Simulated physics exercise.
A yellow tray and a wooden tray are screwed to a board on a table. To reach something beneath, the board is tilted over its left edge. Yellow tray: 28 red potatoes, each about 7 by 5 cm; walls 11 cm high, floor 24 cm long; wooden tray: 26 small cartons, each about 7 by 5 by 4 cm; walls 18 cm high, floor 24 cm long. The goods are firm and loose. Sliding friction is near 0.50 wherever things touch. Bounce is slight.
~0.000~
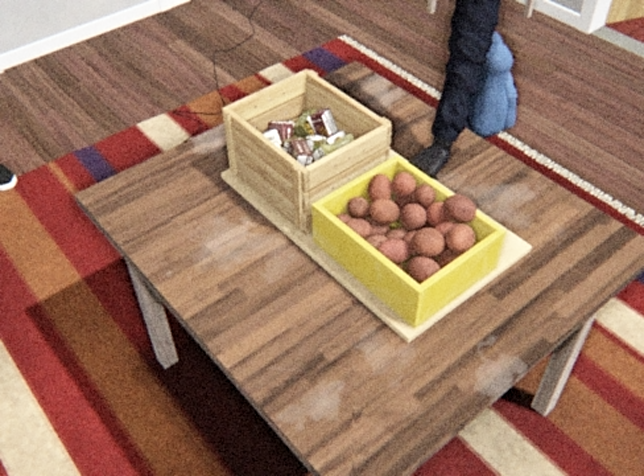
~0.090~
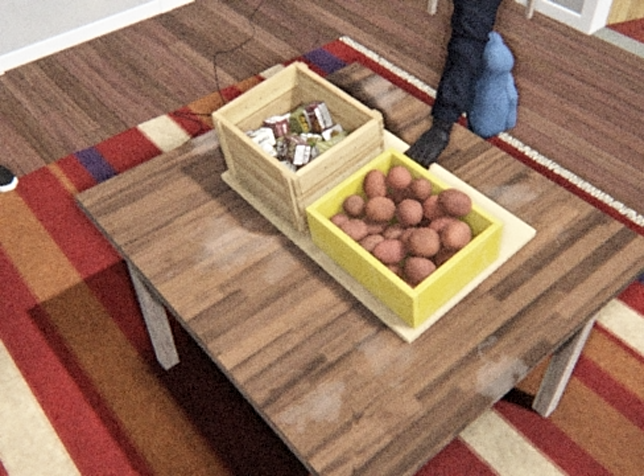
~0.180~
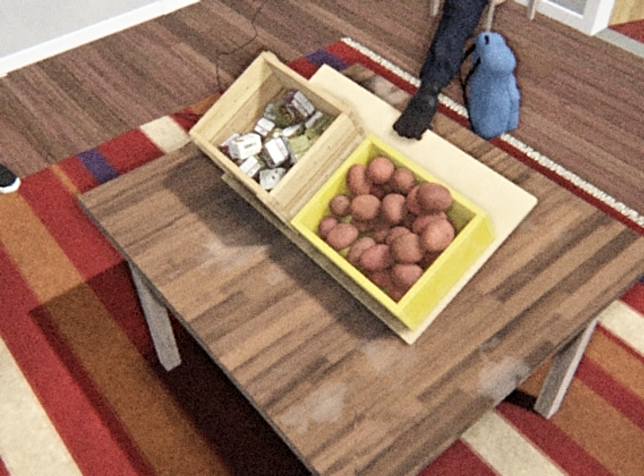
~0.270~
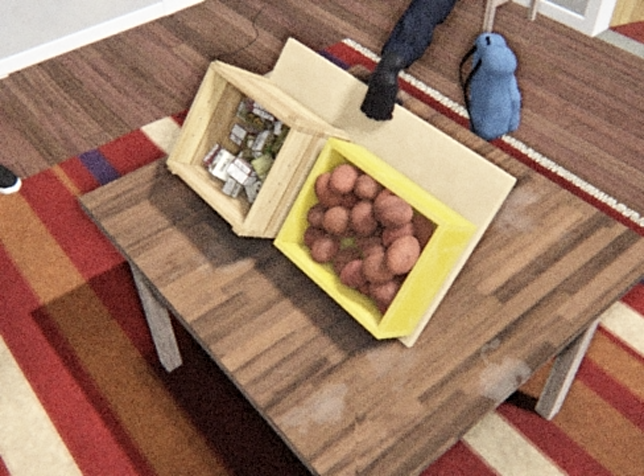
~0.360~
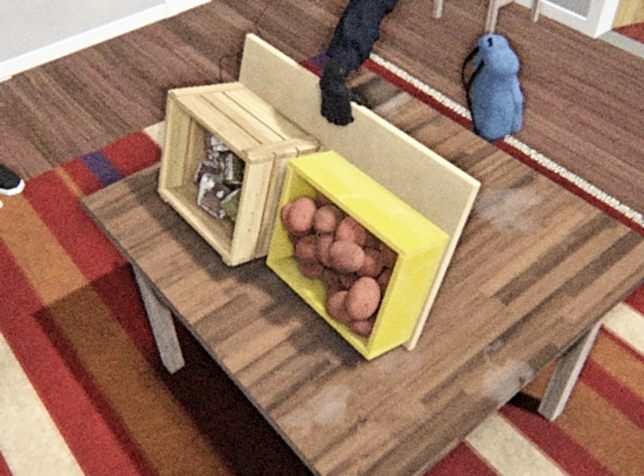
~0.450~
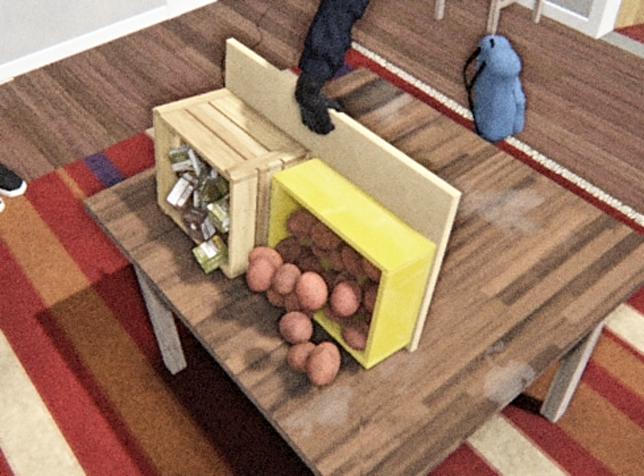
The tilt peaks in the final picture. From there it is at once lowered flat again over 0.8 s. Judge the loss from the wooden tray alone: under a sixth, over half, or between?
The wooden tray loses a sixth to a half of its small cartons.
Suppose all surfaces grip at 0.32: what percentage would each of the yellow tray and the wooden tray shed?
Then yellow tray 60, wooden tray 30 per cent.
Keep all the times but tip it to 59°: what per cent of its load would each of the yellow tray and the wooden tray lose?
Then yellow tray 30, wooden tray 0 per cent.
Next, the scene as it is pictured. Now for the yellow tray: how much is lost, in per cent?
Yellow tray 60 per cent.
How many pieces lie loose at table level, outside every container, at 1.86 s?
About 10.
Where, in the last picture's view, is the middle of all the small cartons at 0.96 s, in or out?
At about (267, 187).
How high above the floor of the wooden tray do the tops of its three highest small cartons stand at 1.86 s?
Some 16 cm.
After 0.67 s, tilt 66°; 15 of 28 out of the yellow tray and 8 of 26 out of the wooden tray.
After 0.96 s, tilt 24°; 16 of 28 out of the yellow tray and 9 of 26 out of the wooden tray.
After 1.35 s, tilt 0°; 16 of 28 out of the yellow tray and 9 of 26 out of the wooden tray.
Outcome (at 1.86 s), 16 of 28 out of the yellow tray and 9 of 26 out of the wooden tray. Asked share, 9 of 26, 35 per cent.
